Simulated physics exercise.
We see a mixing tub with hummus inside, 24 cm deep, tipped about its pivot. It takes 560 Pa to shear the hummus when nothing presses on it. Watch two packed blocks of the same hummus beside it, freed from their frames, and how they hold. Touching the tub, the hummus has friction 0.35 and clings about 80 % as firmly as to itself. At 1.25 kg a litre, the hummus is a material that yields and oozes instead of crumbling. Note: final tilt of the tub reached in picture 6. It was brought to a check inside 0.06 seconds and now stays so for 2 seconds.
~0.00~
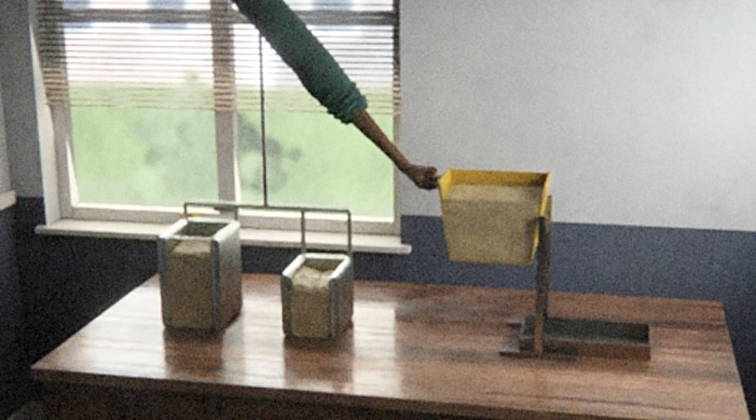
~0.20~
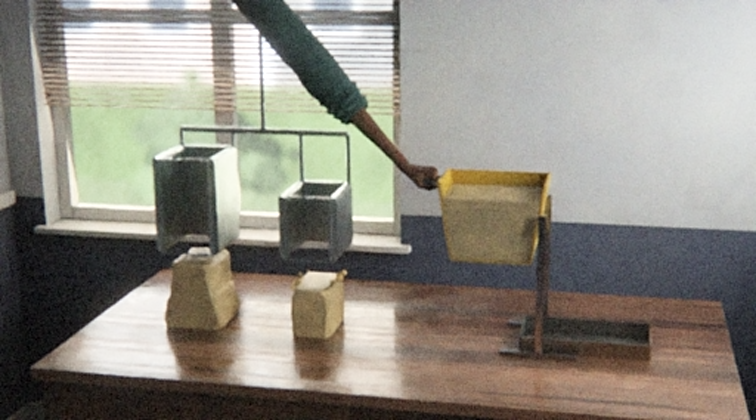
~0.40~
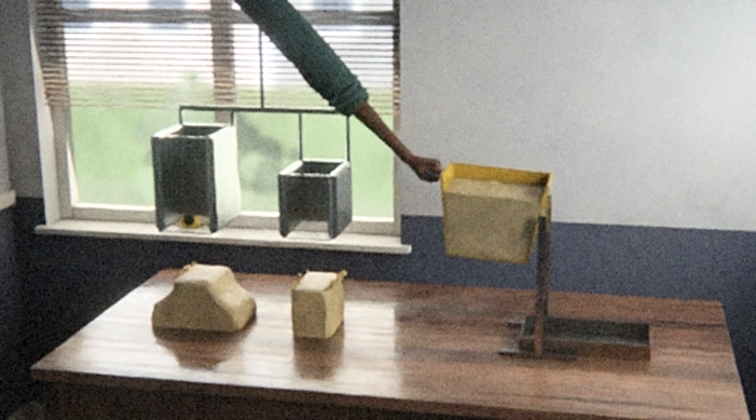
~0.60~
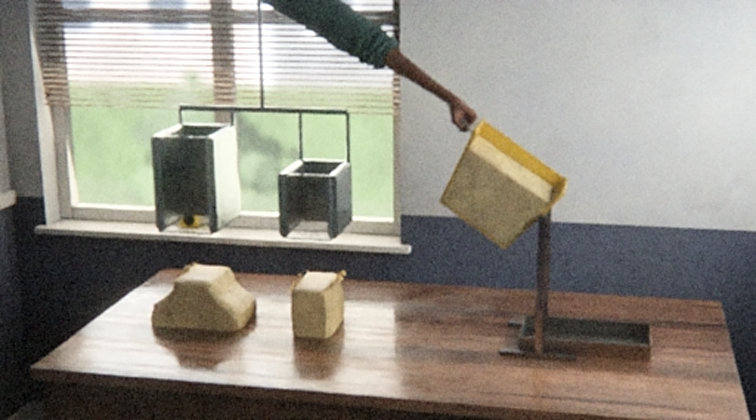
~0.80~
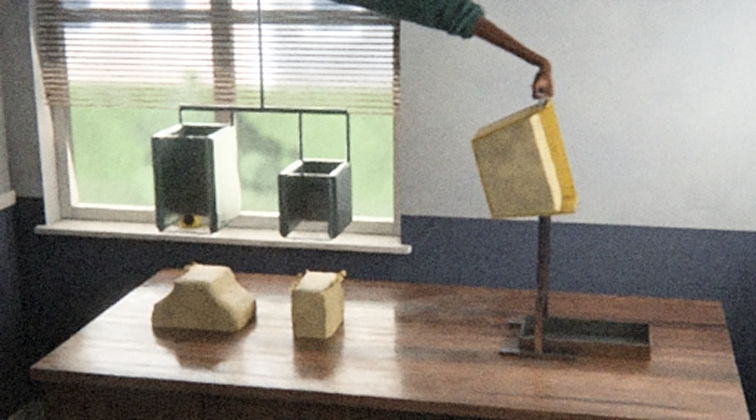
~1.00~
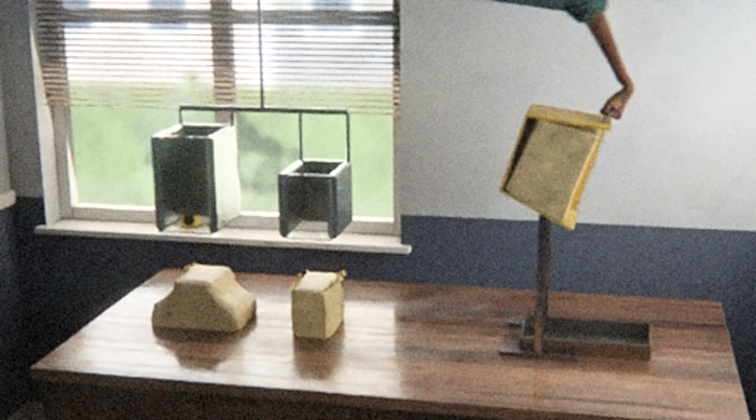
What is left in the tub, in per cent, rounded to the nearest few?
Around 0 in every hundred.
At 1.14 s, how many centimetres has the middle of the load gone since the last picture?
About 12 cm.
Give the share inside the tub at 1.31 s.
Near 10 in a hundred.
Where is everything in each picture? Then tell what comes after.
The first picture shows handle-side rim at (440, 183), tilt 0 degrees; highest point of the hummus at (531, 202); test blocks 27 cm, 17 cm high (left to right).
The second picture shows handle-side rim at (440, 183), tilt 0 degrees; highest point of the hummus at (531, 202); test blocks 23 cm, 17 cm high (left to right).
The third picture shows handle-side rim at (443, 176), tilt 4 degrees; highest point of the hummus at (450, 193); test blocks 17 cm, 17 cm high (left to right).
The fourth picture shows handle-side rim at (476, 132), tilt 34 degrees; highest point of the hummus at (472, 150); test blocks 17 cm, 17 cm high (left to right).
The fifth picture shows handle-side rim at (547, 110), tilt 74 degrees; highest point of the hummus at (530, 121); test blocks 17 cm, 17 cm high (left to right).
The sixth picture shows handle-side rim at (609, 131), tilt 107 degrees; highest point of the hummus at (542, 122); test blocks 17 cm, 17 cm high (left to right).
By 1.14 s, the tub is at 107 degrees and holds 61 %.
By 1.31 s, the tub is at 107 degrees and holds 9 %.
By 1.48 s, the tub is at 107 degrees and holds 0 %.
By 1.65 s, the tub is at 107 degrees and holds 0 %.
By 3.00 s, at the end, the tub is at 107 degrees and holds 0 %.
